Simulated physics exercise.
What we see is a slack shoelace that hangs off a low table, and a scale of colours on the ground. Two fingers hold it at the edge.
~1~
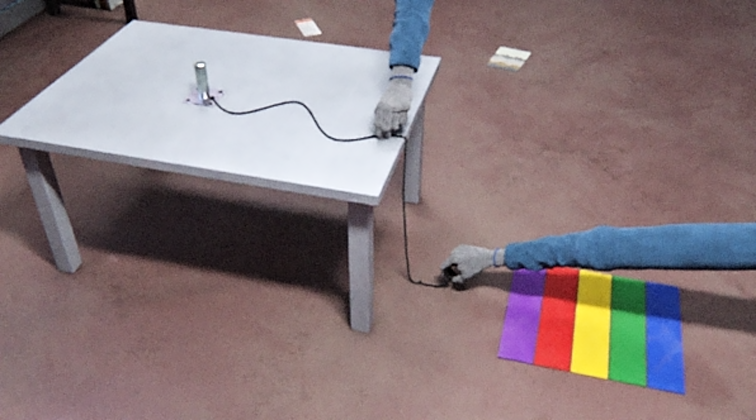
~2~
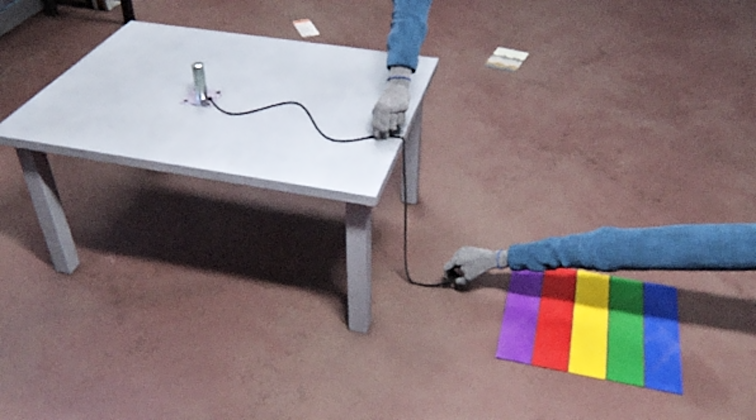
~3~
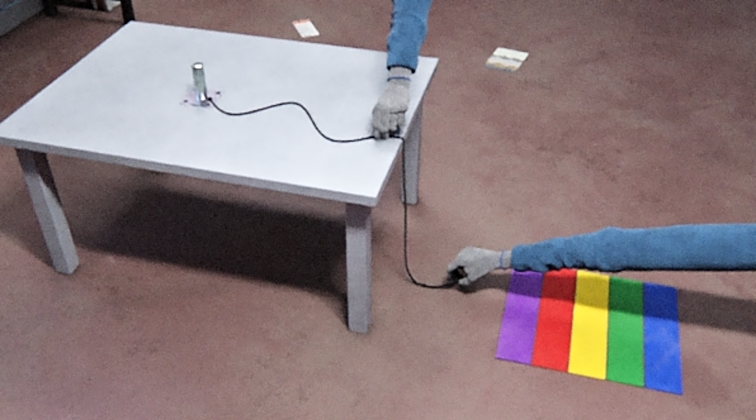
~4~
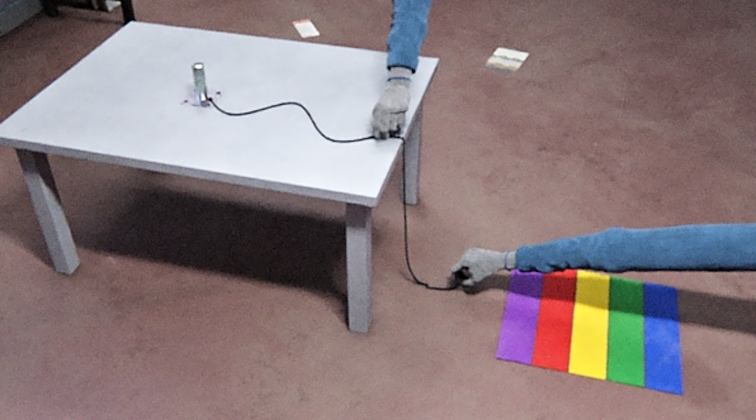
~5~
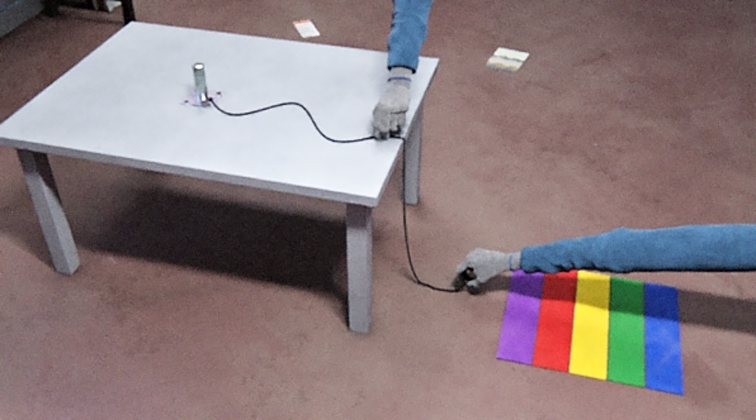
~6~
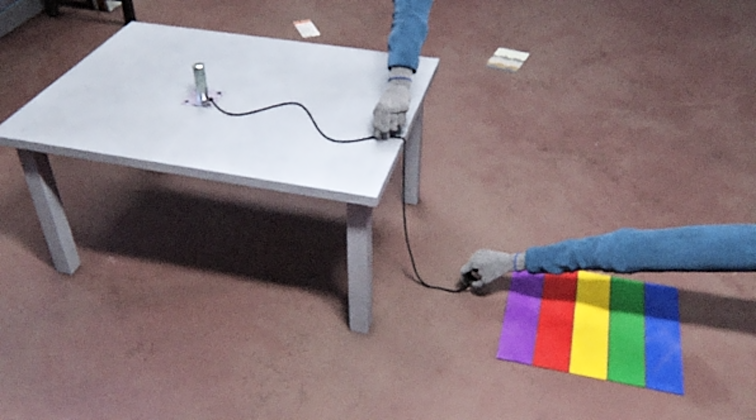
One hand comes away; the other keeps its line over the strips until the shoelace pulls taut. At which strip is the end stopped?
The green one.
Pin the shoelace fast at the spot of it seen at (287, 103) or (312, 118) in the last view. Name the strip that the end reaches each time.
Try by try: Yellow; yellow.
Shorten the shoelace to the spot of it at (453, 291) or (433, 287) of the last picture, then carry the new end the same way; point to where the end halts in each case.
Near (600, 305) and (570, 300).
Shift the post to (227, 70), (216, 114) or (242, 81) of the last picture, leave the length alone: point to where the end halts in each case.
Try by try, around (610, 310), (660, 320) and (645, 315).
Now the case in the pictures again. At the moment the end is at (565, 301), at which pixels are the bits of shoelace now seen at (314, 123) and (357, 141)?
They go to (347, 125) and to (404, 143).
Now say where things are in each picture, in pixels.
The first frame shows end (451, 279); purple (518, 341); red (554, 348); yellow (590, 355); green (628, 362); blue (665, 369).
The second frame shows end (454, 281); shoelace through (226, 113) (301, 105) (331, 140) (404, 149) (406, 215) (407, 271).
The third frame shows end (457, 281).
The fourth frame shows end (462, 282); shoelace through (226, 113) (301, 105) (331, 140) (403, 149) (405, 215) (411, 271).
The fifth frame shows end (466, 283).
The sixth frame shows end (471, 284); shoelace through (227, 113) (301, 105) (332, 140) (404, 149) (404, 215) (416, 271).
Soon after, end near (565, 301); over red.
After that, end near (605, 308); over yellow.
At the stop, end near (629, 312); over green. It halts on the green strip.
